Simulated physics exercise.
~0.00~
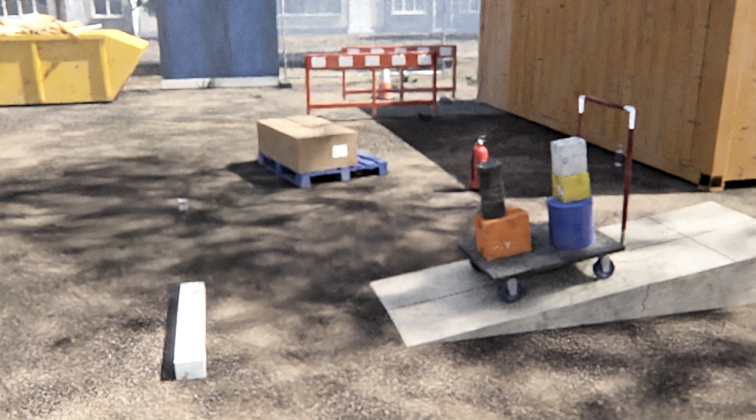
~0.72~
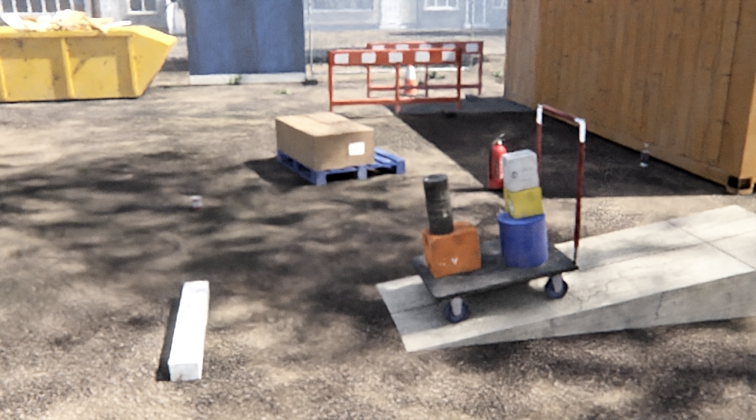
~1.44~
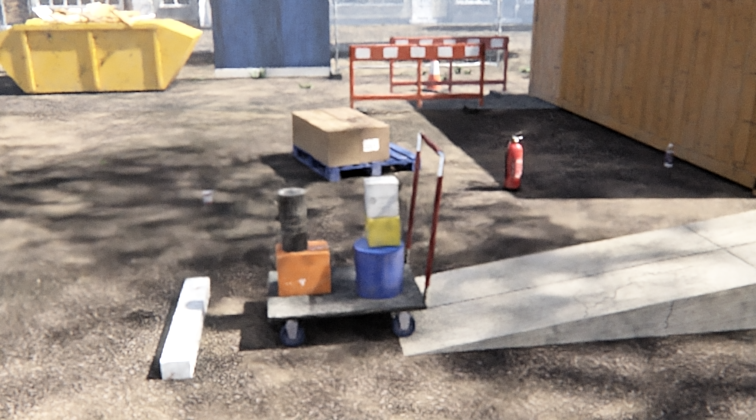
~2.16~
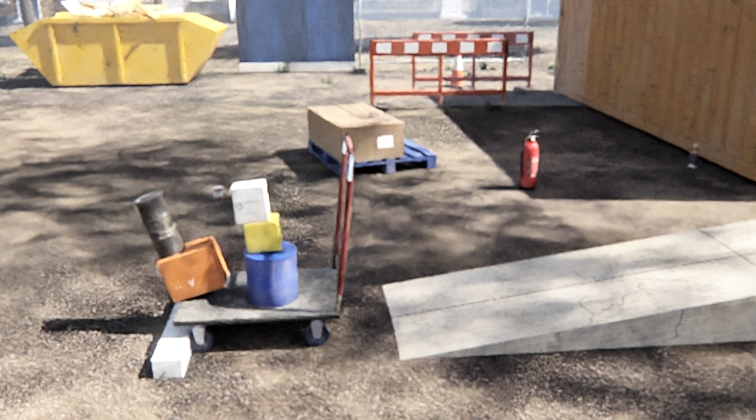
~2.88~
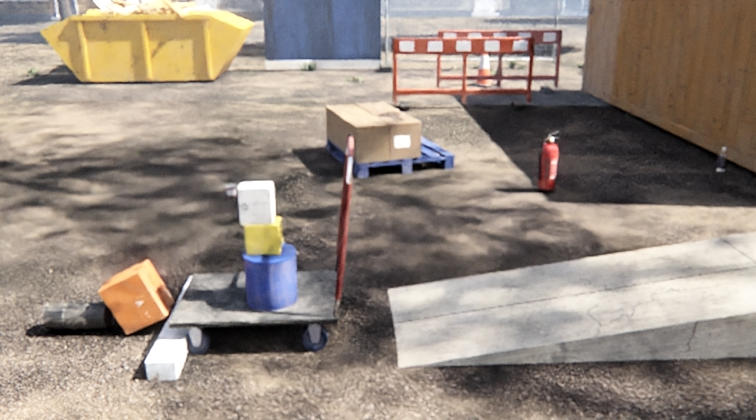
In a sunlit yard, a loaded flat trolley rolled left down a ramp and stopped at a white kerb, where the orange box and black canister tipped off the front onto the ground, while the blue pail, yellow parcel and white parcel stayed stacked aboard.
